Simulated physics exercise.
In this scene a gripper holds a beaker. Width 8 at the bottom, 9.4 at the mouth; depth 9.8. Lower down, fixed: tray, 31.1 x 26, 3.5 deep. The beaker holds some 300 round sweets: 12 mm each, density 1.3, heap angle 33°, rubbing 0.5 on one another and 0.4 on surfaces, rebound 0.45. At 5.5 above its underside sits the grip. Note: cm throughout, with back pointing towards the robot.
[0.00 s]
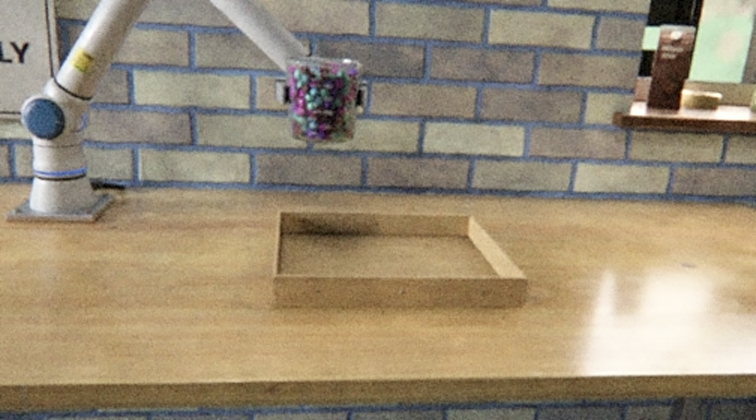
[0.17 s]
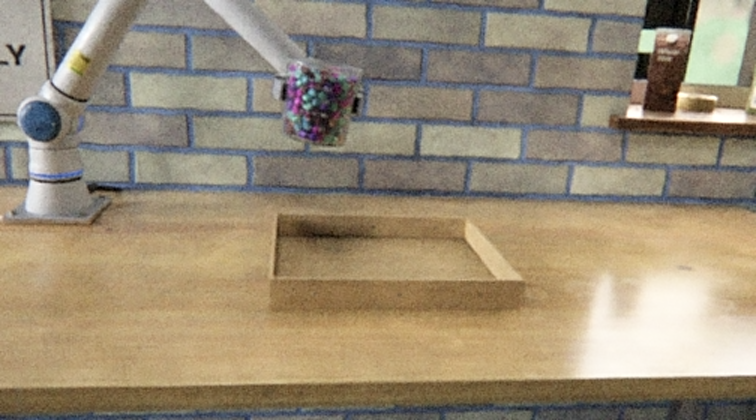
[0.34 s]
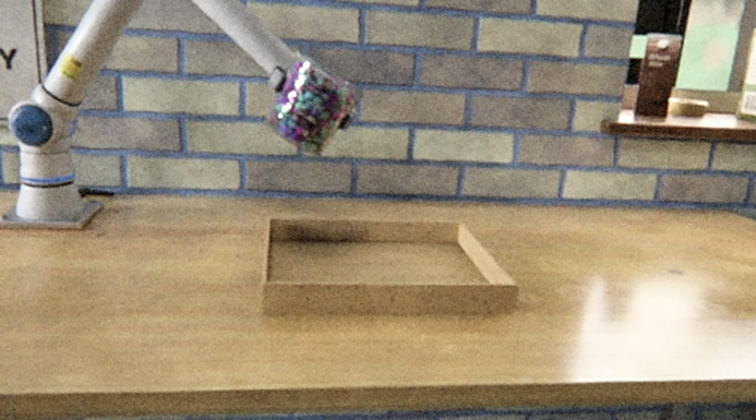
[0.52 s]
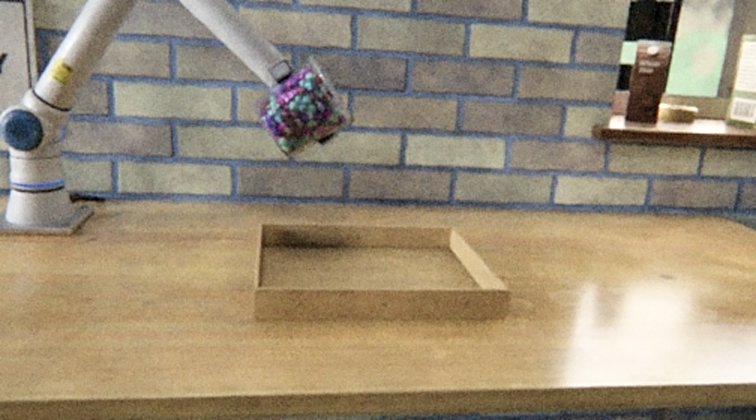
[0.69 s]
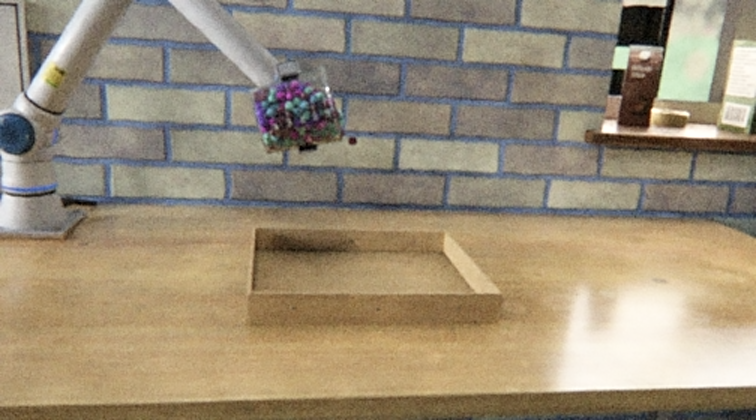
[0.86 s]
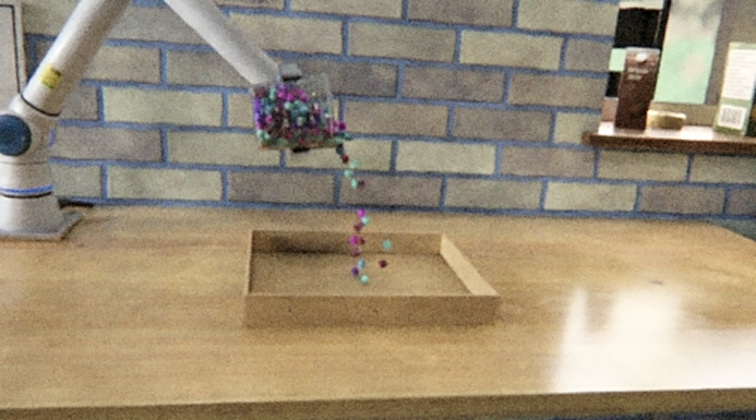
At first, a robot arm holds a clear beaker of small purple, teal and dark red round sweets upright above a shallow wooden tray on a table. The gripper then tilts the beaker steadily to the right, and a thin stream of sweets drops from its rim into the tray.
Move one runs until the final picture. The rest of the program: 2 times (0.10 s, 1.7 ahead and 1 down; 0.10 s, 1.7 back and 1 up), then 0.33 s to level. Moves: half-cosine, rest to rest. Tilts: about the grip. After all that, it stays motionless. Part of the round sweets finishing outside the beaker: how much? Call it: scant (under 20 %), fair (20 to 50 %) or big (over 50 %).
Fair; 20 to 50 %.
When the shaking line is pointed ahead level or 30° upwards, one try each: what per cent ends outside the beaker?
50 and 55 %.
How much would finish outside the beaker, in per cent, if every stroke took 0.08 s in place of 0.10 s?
The share would be near 40 %.
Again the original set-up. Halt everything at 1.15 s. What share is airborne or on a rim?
About 8 per cent.
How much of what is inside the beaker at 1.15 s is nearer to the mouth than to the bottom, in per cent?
Roughly 50 per cent.
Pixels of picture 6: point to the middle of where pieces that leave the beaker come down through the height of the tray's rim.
I'd put it somewhere near (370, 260).
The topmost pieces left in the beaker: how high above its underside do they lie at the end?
Around 8.0 cm up.
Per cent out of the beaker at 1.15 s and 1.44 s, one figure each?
First it's 25 percent, and after that 35 percent.
After 1.15 s, tilted 81° forward, highest piece 25 above the table; 229 in the beaker, 45 in the tray, 24 in flight or on a rim.
After 1.44 s, tilted 33° forward, highest piece 27 above the table; 189 in the beaker, 104 in the tray, 5 in flight or on a rim.
After 1.79 s, level, highest piece 27 above the table; 186 in the beaker, 112 in the tray.
After 2.84 s, level, highest piece 27 above the table; 186 in the beaker, 112 in the tray.
At rest, 186 in the beaker, 112 in the tray. That is 38 % outside the beaker.
